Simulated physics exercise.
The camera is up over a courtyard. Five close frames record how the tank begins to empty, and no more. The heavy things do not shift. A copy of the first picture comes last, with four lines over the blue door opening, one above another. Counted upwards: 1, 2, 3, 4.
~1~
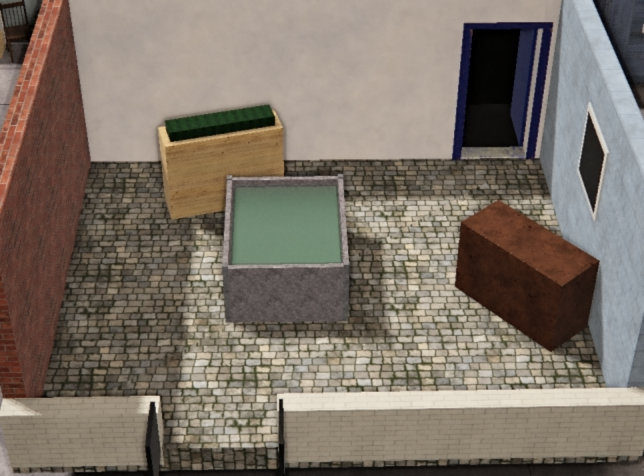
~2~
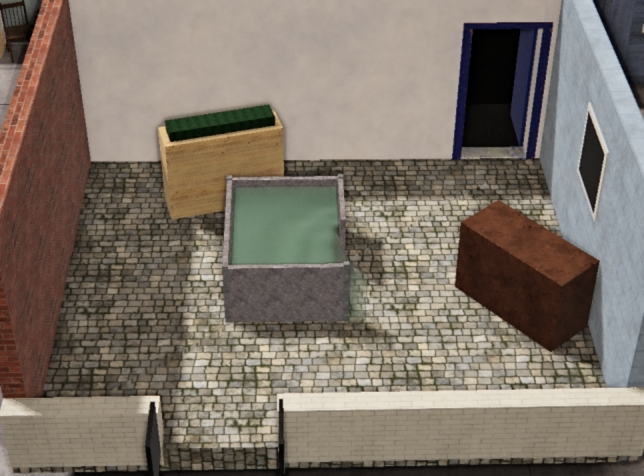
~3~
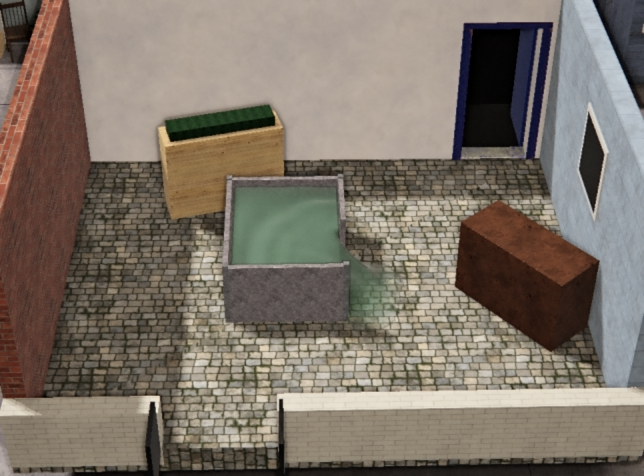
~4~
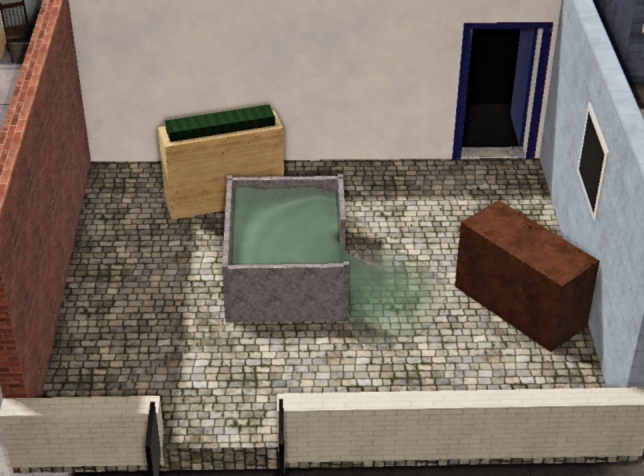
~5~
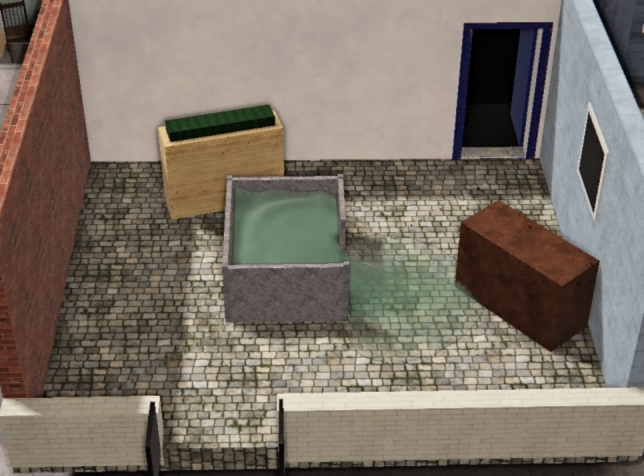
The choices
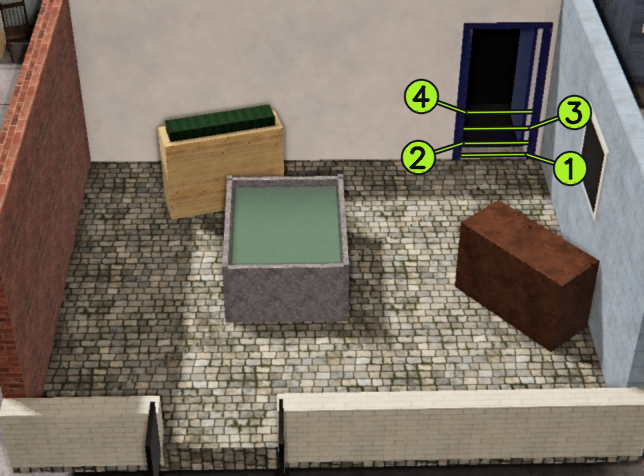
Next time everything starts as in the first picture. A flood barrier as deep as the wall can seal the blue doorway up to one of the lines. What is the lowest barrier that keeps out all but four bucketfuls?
Go for 2.
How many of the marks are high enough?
Three of the four.
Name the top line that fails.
It is 1.
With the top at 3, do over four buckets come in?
No, not at all.
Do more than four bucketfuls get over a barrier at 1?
Yes, that goes wrong.
On the marked copy, 1 at (494, 154); 2 at (495, 143); 3 at (497, 128); 4 at (498, 112); from the bottom up 1, 2, 3, 4.
With 1, about 14 bucketfuls get in.
With 2, a splash gets over, under a bucket.
With 3, nothing gets over.
With 4, nothing gets over.
